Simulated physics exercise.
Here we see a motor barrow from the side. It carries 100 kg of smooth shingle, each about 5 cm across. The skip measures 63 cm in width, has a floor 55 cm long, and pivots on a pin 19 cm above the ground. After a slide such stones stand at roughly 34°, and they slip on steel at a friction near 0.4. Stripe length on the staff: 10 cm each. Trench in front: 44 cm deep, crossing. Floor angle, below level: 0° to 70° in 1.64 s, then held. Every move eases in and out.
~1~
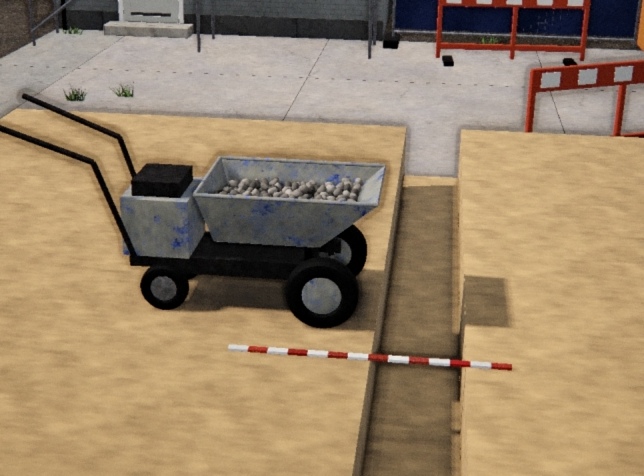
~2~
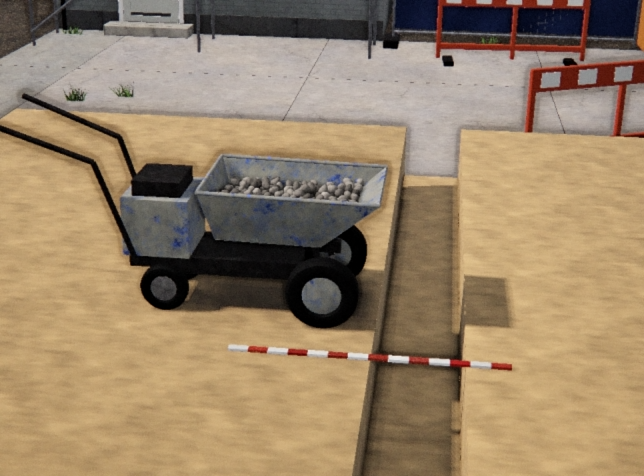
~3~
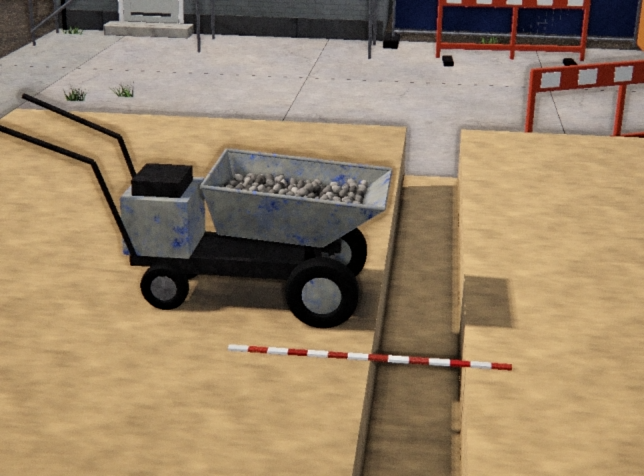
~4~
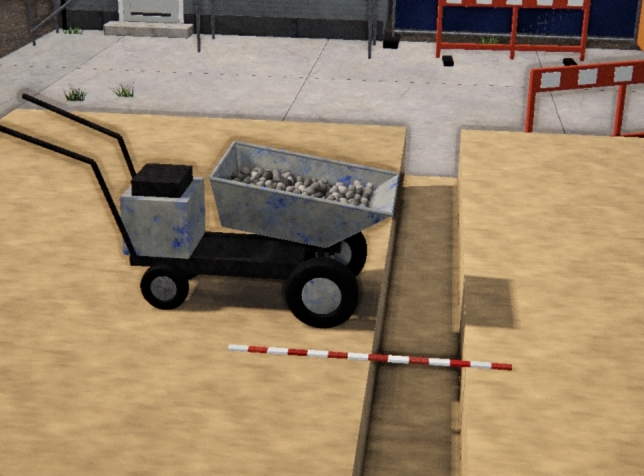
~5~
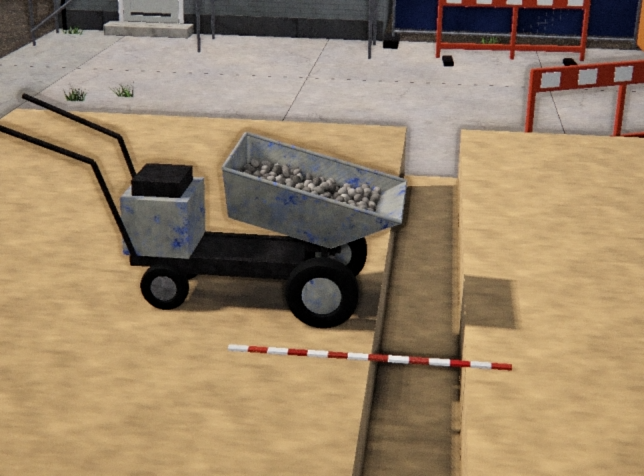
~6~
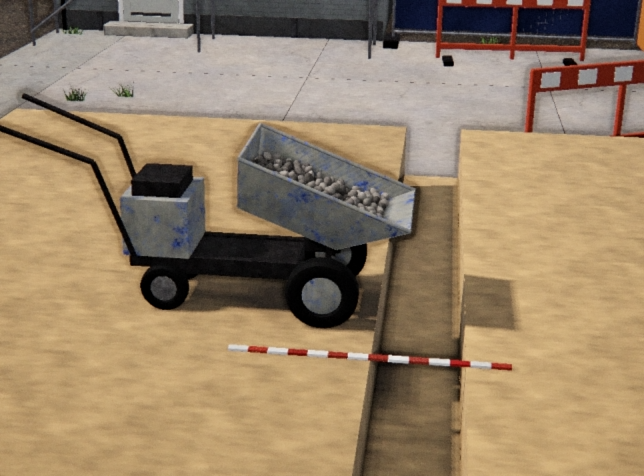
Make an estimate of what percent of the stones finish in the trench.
About 55 percent.
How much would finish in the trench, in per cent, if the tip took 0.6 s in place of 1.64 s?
Then roughly 40 percent.
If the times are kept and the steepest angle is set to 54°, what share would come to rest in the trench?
In that case around 60 percent.
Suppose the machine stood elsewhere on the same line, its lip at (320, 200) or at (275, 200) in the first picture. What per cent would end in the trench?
100 %, then 65 %.
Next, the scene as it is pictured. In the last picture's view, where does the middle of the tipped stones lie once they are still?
The tipped stones centre close to (457, 368).
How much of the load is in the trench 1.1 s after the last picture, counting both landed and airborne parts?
At that moment: Approx. 40 %.
Then, 0.6 s after the last picture the floor is at 59°, 99 % in the skip, 1 % in the trench; the foremost stones are at (447, 270).
Then, 1.1 s after the last picture the floor is at 70°, 21 % in the skip, 39 % in the trench, 40 % past the trench; the foremost stones are at (570, 301).
Then, 1.5 s after the last picture the floor is at 70°, 1 % in the skip, 52 % in the trench, 47 % past the trench; the foremost stones are at (621, 300).
Then, 3.4 s after the last picture the floor is at 70°, 0 % in the skip, 55 % in the trench, 45 % past the trench; the foremost stones are at (639, 297).
